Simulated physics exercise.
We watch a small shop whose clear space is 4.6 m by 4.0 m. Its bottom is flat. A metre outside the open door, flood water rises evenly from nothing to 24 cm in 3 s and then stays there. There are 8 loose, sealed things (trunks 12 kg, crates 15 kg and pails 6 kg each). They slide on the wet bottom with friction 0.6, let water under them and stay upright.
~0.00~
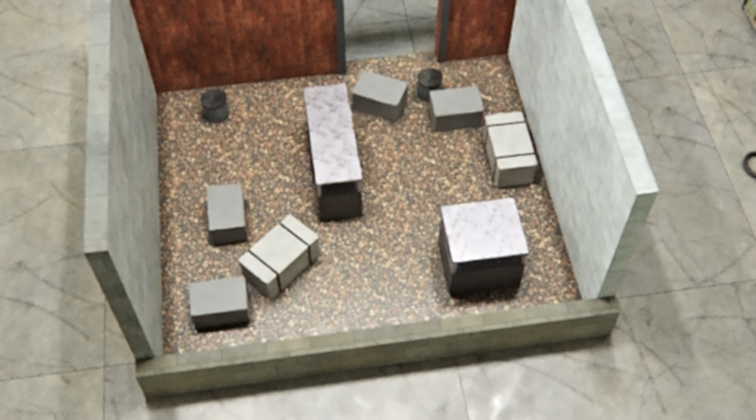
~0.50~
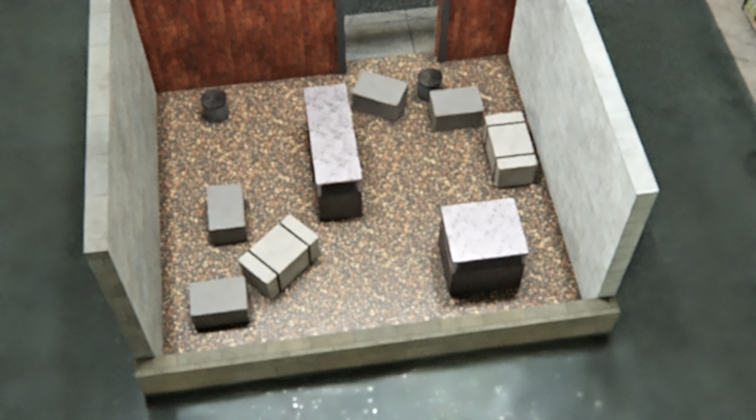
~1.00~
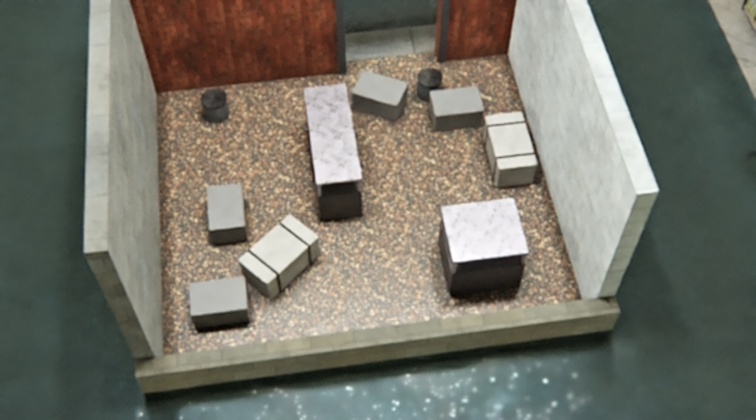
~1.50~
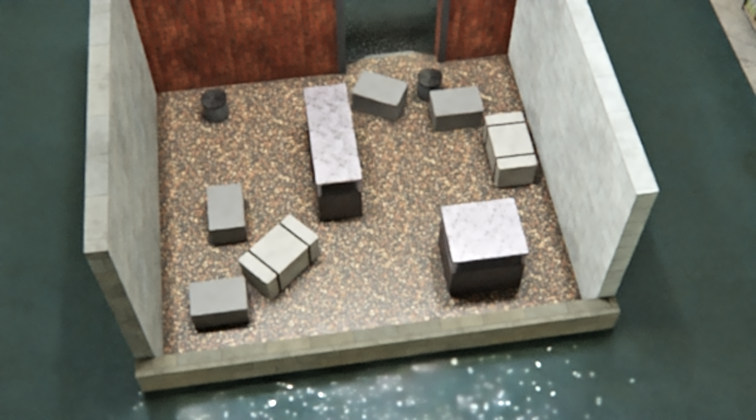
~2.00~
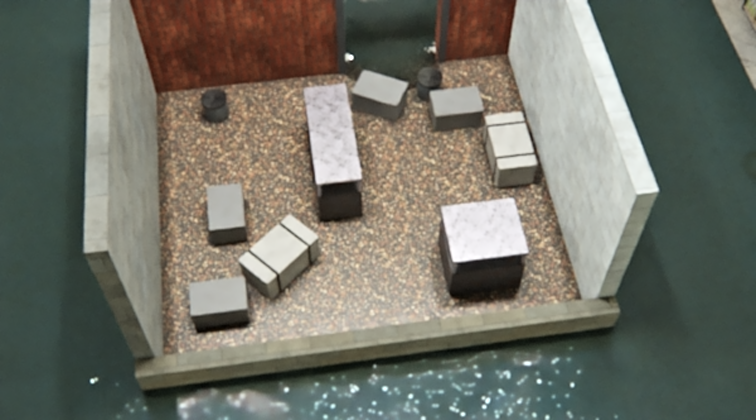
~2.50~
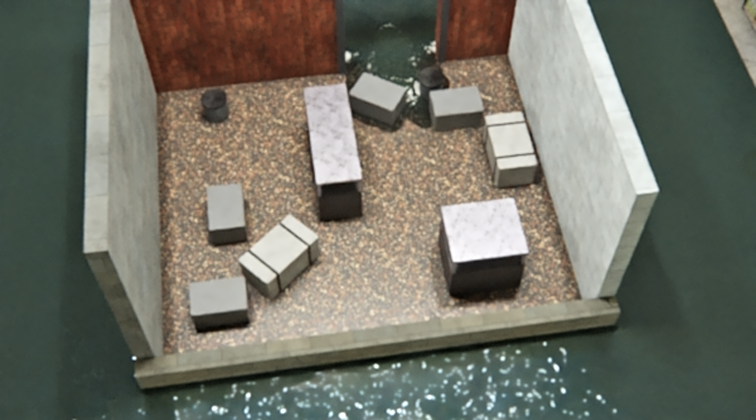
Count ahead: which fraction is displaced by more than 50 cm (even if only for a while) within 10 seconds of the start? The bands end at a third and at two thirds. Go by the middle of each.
Share: From one to two thirds.
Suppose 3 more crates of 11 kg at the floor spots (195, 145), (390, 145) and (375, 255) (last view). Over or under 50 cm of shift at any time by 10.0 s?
In turn: Short of it, over, over.
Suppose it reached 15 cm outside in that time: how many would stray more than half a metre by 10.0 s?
In that case 4 of them.
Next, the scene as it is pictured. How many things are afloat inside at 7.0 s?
3 of them.
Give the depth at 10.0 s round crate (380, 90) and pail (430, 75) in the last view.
Roughly 12 and 8 cm.
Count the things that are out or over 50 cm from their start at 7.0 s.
I count 4.
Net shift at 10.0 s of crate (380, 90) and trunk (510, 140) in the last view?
In that order: 300 cm, 80 cm.
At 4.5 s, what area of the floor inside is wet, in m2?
Roughly 9.5 m2.
After 3.5 s 2 of 8 are over 50 cm from their spots; 0 afloat.
After 4.5 s 3 of 8 are over 50 cm from their spots; 0 afloat.
After 7.0 s 4 of 8 are over 50 cm from their spots; 3 afloat.
After 10.0 s 5 of 8 are over 50 cm from their spots, and 5 have been at some point; 5 afloat.
